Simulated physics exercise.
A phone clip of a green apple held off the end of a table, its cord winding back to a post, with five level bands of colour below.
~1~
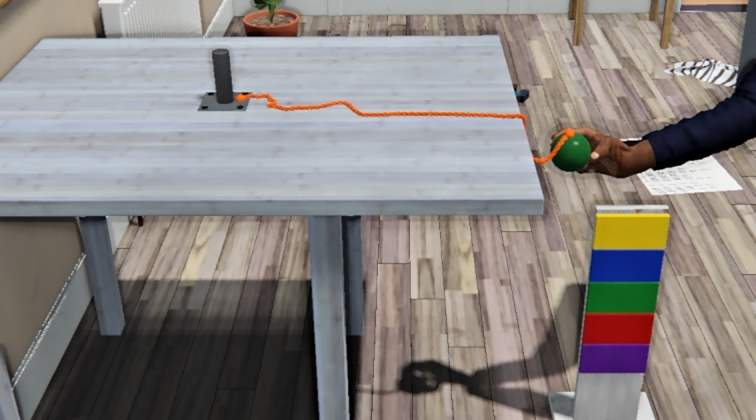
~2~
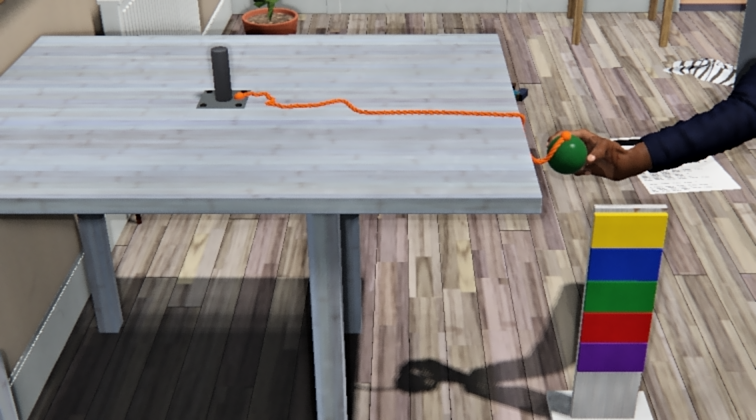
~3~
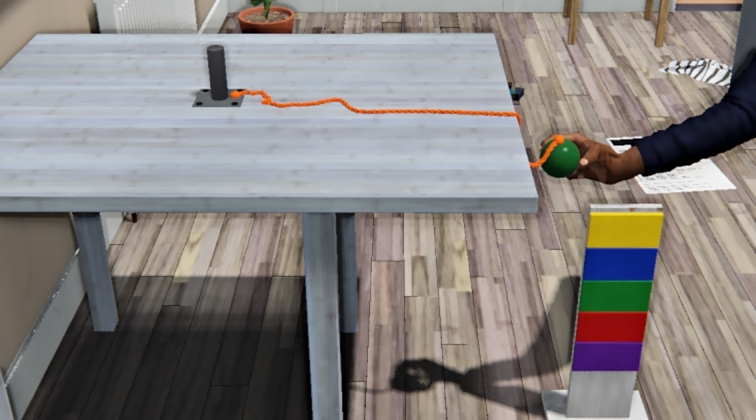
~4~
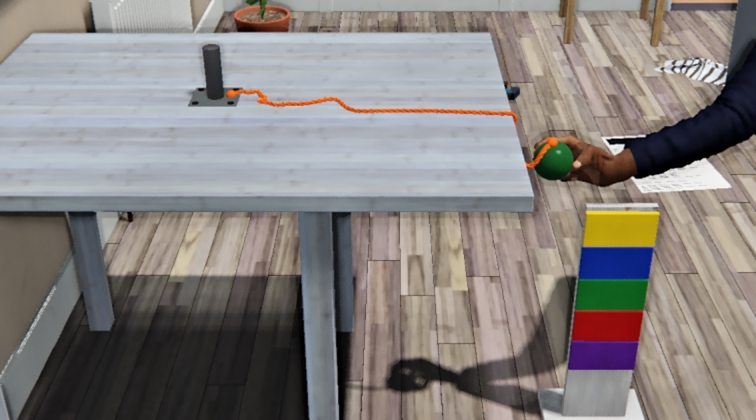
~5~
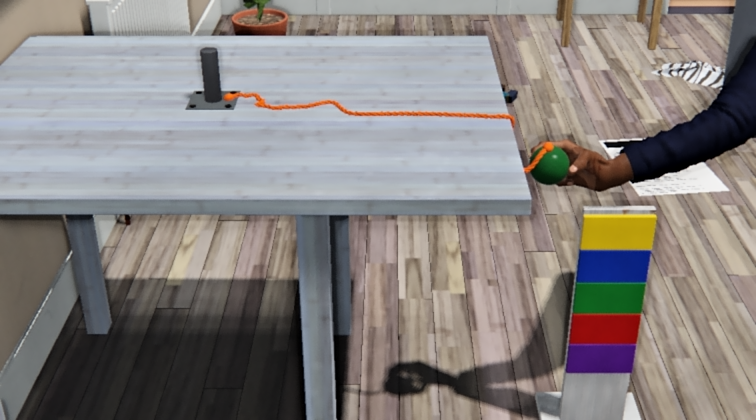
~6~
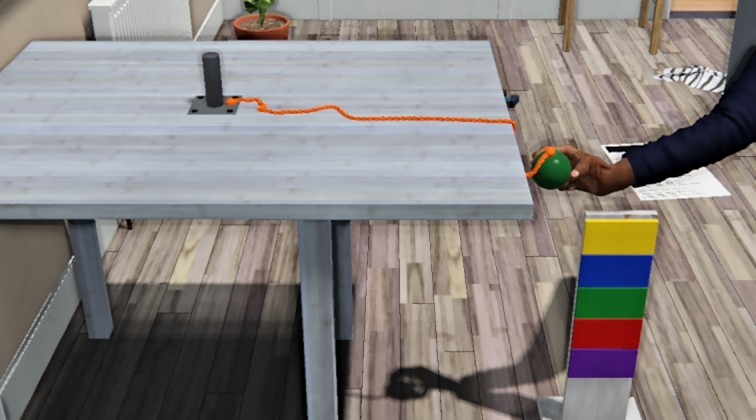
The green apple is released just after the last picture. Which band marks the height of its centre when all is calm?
The cord holds its middle at blue.
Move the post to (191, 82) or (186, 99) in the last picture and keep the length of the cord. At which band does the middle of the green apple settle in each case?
Try by try: Yellow; yellow.
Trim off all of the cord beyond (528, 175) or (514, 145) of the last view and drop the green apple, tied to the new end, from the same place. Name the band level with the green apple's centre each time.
It would be yellow; no band.
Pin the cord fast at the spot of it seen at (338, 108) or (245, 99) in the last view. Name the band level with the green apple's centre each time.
In that order: Yellow; blue.
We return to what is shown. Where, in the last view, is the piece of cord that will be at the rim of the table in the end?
At (455, 120), roughly.
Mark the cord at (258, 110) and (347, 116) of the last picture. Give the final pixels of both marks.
About (292, 106), and the other about (399, 110).
Early on, apple near (491, 260); level with blue.
Midway, apple near (505, 268); level with blue.
Finally, apple near (503, 269); level with blue. At blue.
